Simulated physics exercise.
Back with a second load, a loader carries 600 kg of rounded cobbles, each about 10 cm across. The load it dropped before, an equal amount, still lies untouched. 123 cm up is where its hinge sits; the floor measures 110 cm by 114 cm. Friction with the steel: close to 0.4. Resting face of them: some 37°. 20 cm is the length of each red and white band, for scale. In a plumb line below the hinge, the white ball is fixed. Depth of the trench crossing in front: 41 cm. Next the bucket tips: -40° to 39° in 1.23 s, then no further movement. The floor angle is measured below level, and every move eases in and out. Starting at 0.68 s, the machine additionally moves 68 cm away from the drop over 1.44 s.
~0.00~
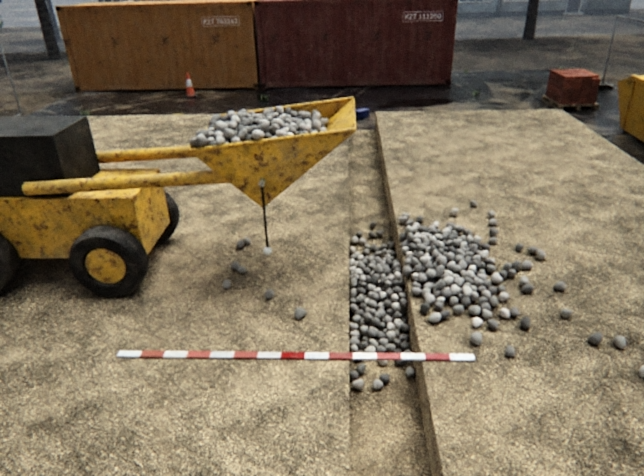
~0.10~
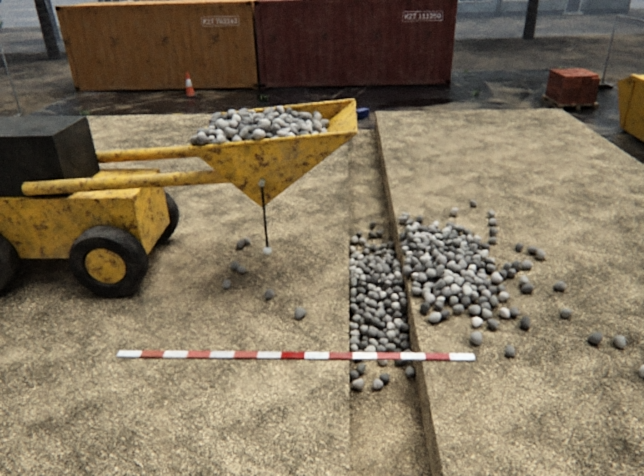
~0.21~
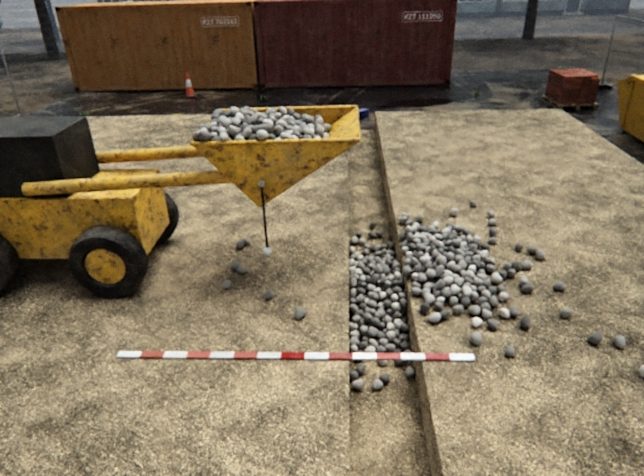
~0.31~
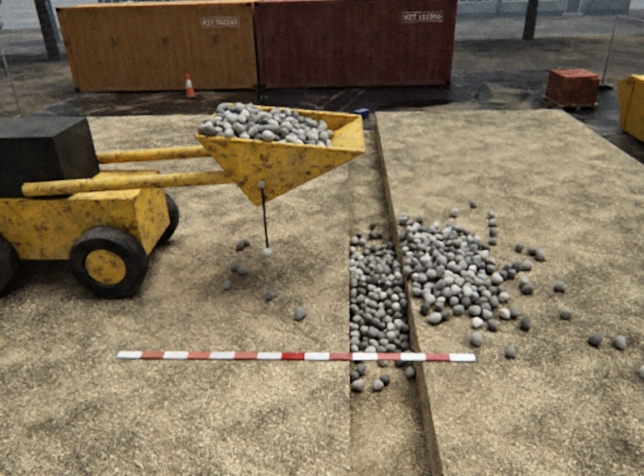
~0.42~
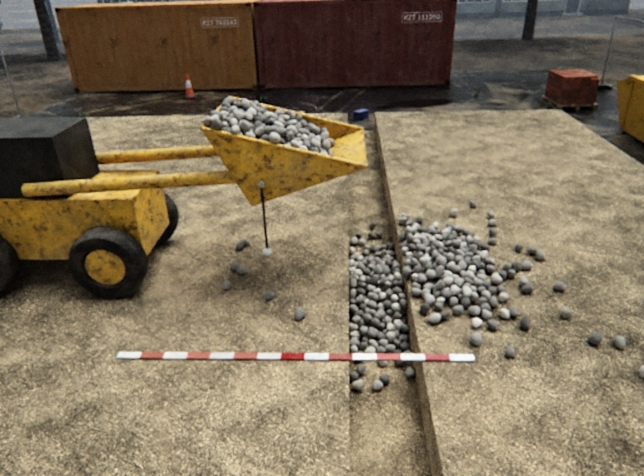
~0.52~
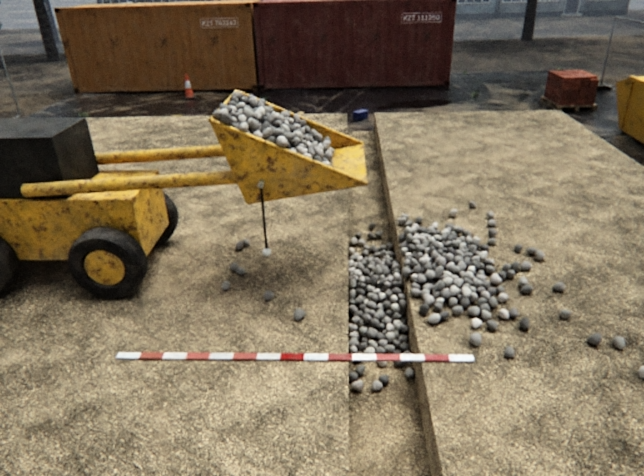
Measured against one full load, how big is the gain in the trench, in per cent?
Some 55 per cent is added.
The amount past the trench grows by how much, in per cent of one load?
Close to 0 parts in a hundred.
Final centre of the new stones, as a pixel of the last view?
Middle: Approx. (353, 266) px.
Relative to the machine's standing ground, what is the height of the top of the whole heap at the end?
Close to 26 centimetres up.
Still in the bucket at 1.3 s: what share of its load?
It still holds about 40 per cent.
After 0.9 s the floor is at 26°; in per cent of one load, 99 in the bucket, 2 short of the trench, 52 in the trench, 47 past the trench; the foremost stones are at (587, 306).
After 1.3 s the floor is at 39°; in per cent of one load, 41 in the bucket, 35 short of the trench, 77 in the trench, 47 past the trench; the foremost stones are at (587, 306).
After 2.6 s the floor is at 39°; in per cent of one load, 0 in the bucket, 46 short of the trench, 106 in the trench, 48 past the trench; the foremost stones are at (587, 306).
After 5.4 s the floor is at 39°; in per cent of one load, 0 in the bucket, 46 short of the trench, 107 in the trench, 48 past the trench; the foremost stones are at (587, 306). Net gain in the trench, 55.
